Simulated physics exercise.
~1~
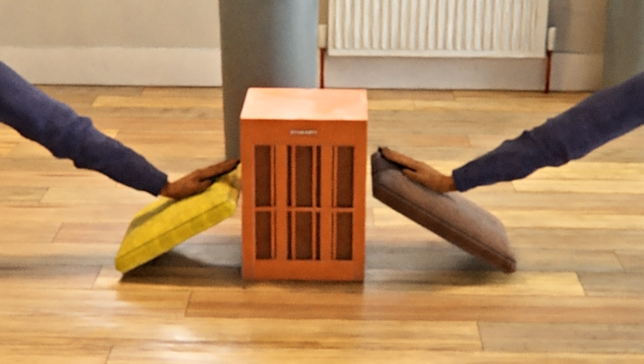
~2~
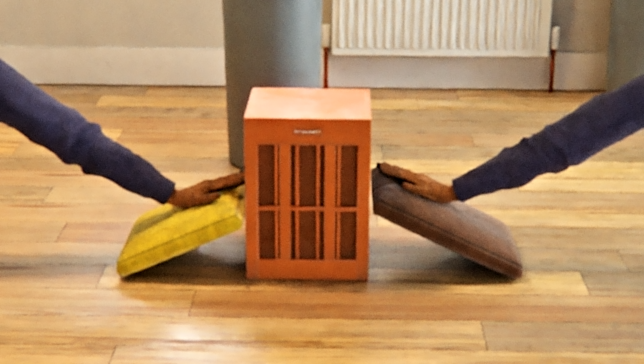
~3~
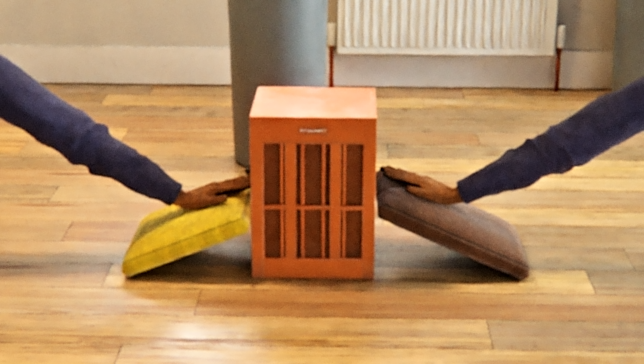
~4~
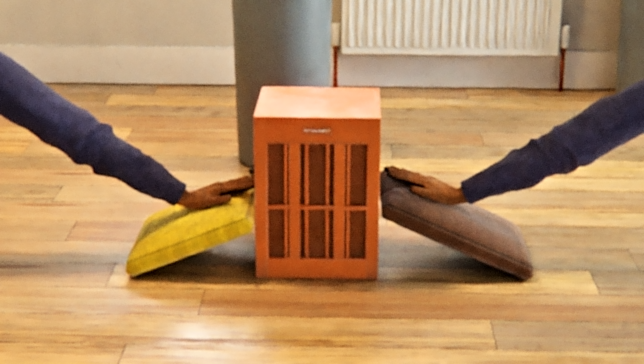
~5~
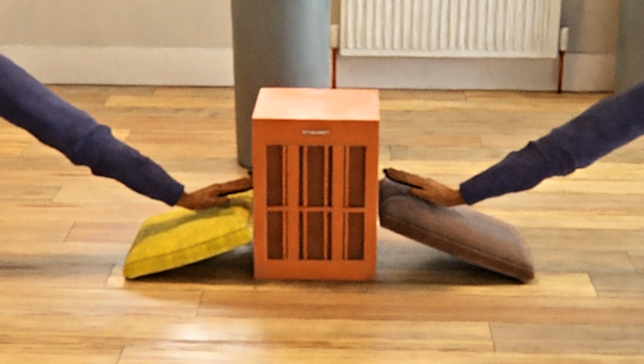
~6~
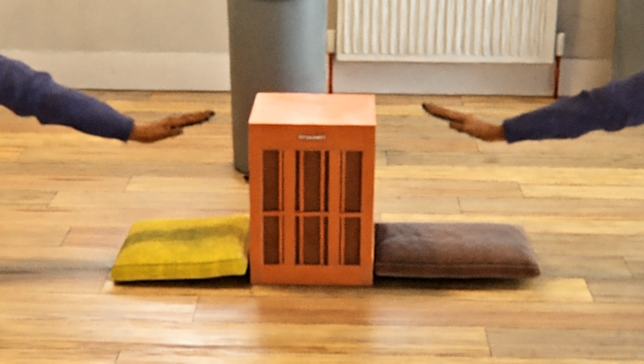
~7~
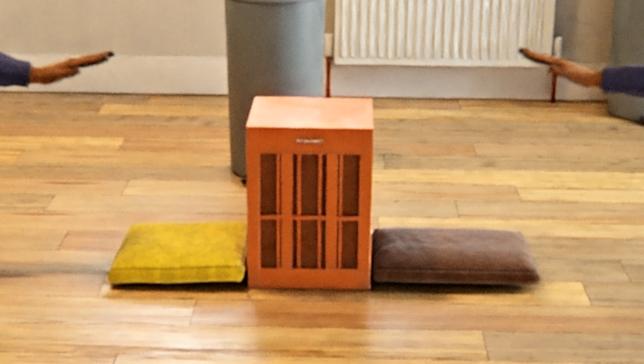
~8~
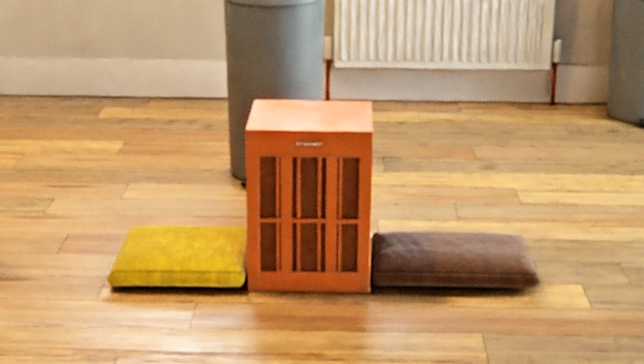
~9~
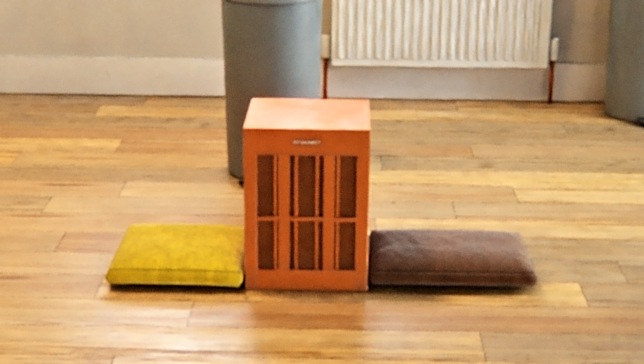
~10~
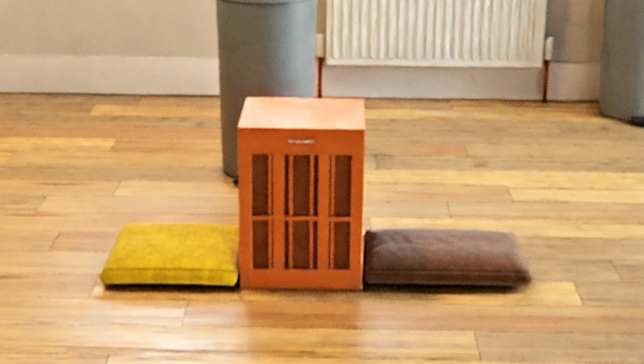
Hands leaning yellow and brown cushions against an orange crate, then letting go and withdrawing as both drop flat on the floor.
